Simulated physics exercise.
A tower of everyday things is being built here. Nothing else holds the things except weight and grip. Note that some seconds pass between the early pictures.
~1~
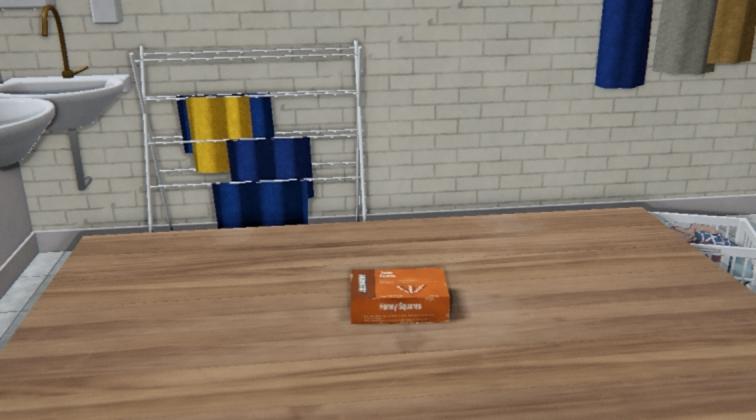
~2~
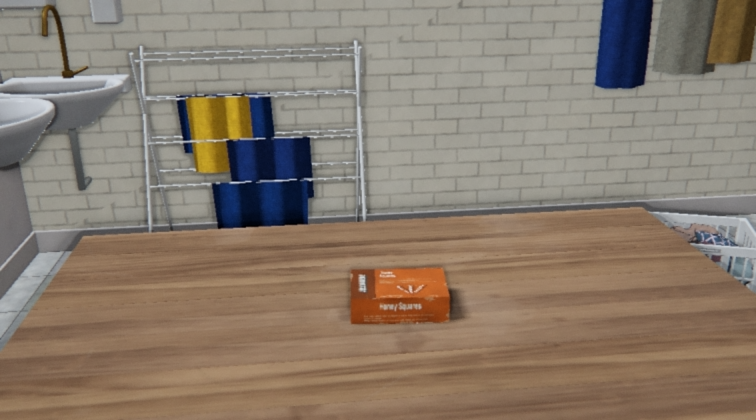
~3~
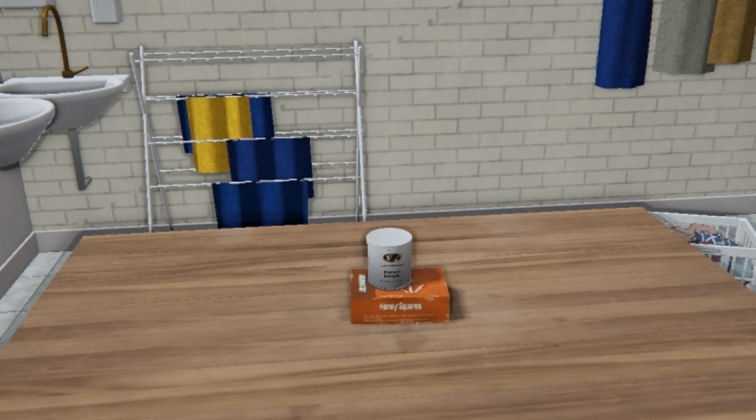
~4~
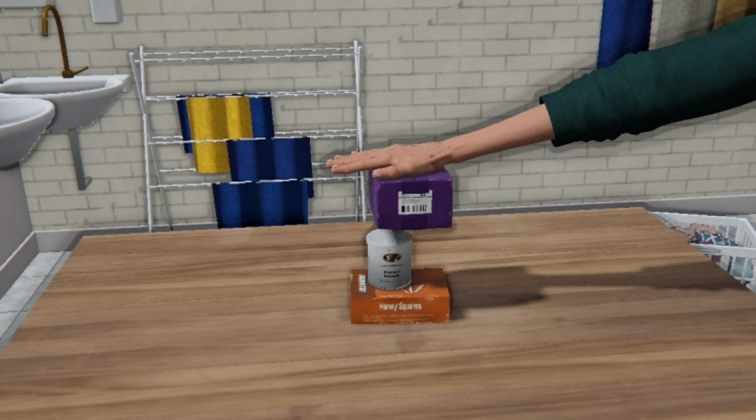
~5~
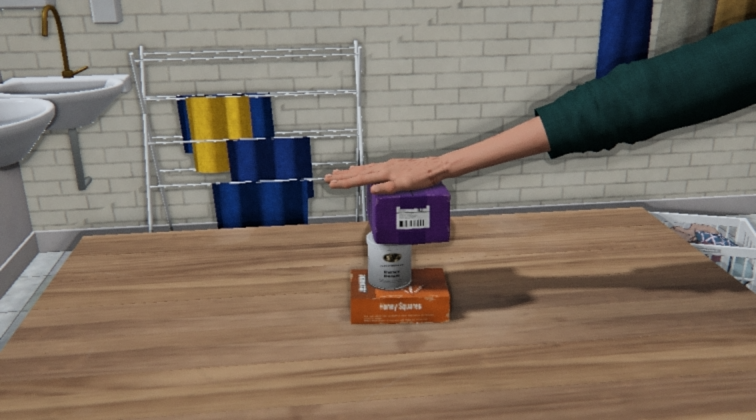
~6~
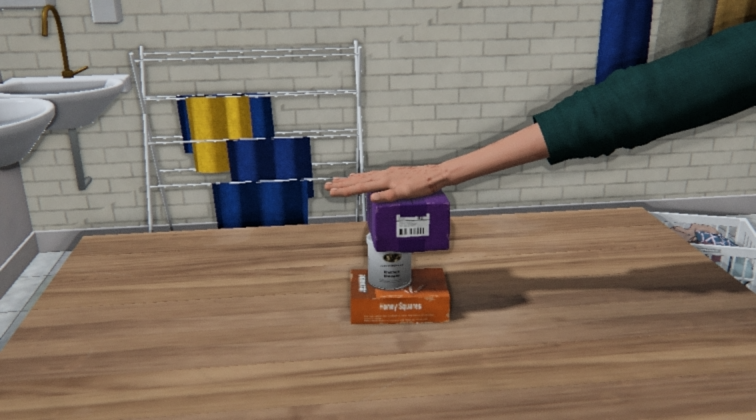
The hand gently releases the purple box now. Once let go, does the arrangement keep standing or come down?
The arrangement keeps standing.
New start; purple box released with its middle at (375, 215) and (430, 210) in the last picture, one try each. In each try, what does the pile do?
Try one: It stands firm; try two: It topples.
Then, 0.60 s on from there, no change.
Then, 1.40 s on from there, purple box resting near (406, 213).
In the end, all 3 unmoved. At the end, from the last picture's camera, purple box near (406, 213). The pile holds.
